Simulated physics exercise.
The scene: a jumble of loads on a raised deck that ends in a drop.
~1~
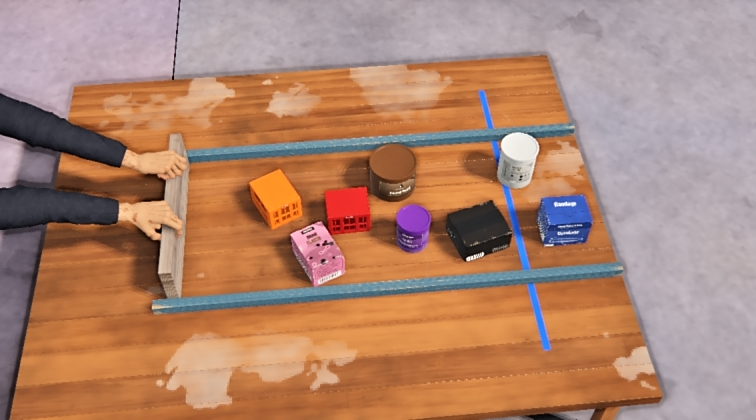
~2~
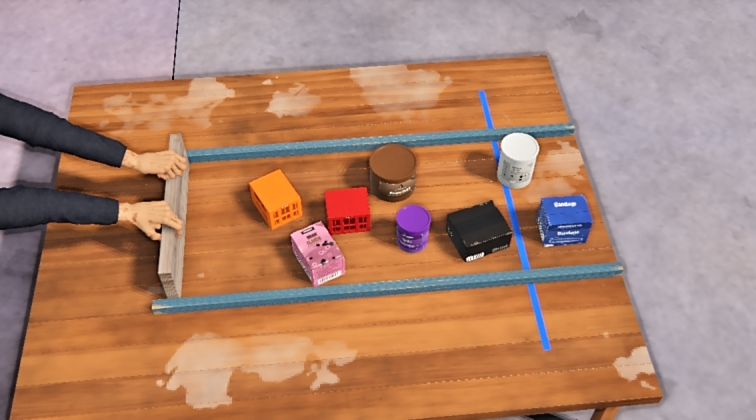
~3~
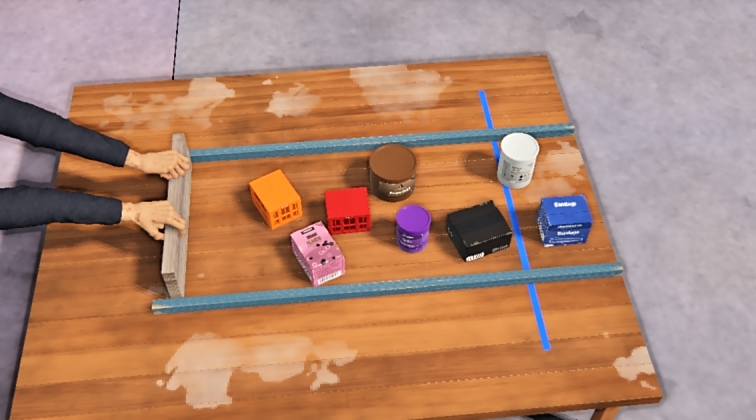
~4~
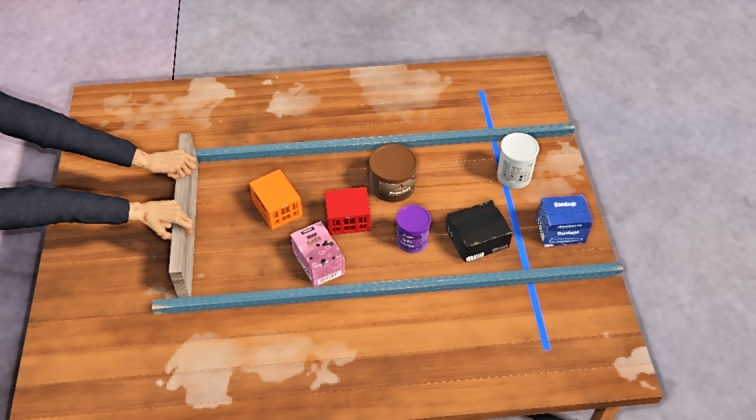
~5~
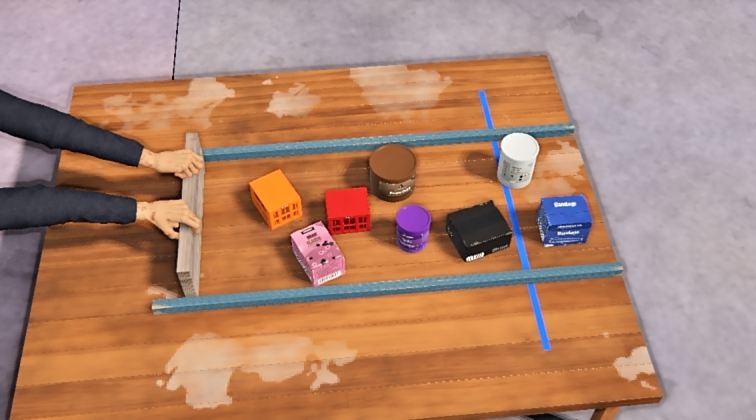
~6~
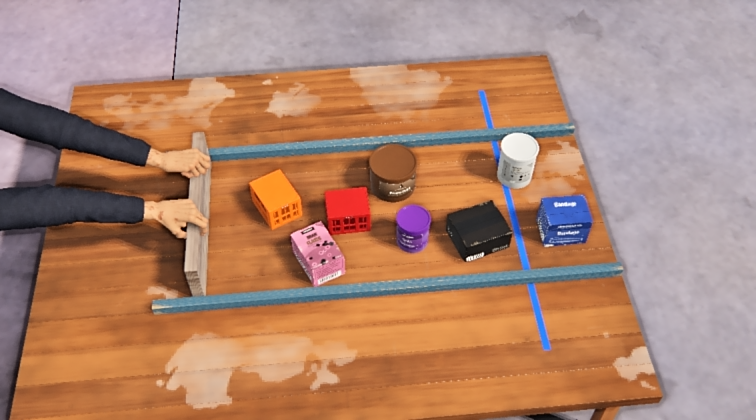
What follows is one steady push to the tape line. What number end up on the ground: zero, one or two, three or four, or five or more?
Here the number that fall off is one or two.
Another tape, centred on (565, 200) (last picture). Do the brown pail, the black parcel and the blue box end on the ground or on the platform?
The brown pail holds on; the black parcel is lost; the blue box drops off.
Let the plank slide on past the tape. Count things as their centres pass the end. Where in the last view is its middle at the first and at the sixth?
At (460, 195) for the first, at (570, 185) for the sixth.
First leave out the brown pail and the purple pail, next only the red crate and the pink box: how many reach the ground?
It would be 1 and 1.
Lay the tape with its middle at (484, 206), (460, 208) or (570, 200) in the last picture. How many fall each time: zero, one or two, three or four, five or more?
In that order: Just one or two; no fall at all; five or more.
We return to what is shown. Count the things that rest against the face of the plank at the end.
That makes 3.
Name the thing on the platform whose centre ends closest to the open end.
It is the black parcel.
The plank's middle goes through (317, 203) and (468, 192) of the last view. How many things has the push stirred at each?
At the one place 3, at the other 8.
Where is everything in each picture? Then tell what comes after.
Blue box (564, 221); white pail (517, 161); black parcel (479, 231); plank (175, 214); tape (510, 204), in the first frame.
White pail (517, 161); orange crate (276, 199), in the second frame.
Black parcel (479, 231); brown pail (393, 173), in the third frame.
Blue box (564, 221); red crate (348, 211), in the fourth frame.
White pail (517, 161); purple pail (413, 230), in the fifth frame.
Blue box (564, 221); white pail (517, 161); black parcel (479, 231); plank (199, 212); tape (510, 204), in the sixth frame.
Soon after, none off yet; blue box at rest near (564, 221); white pail at rest near (517, 161); black parcel at rest near (479, 231).
In the end, the number that fall off is one or two; gone, blue box.
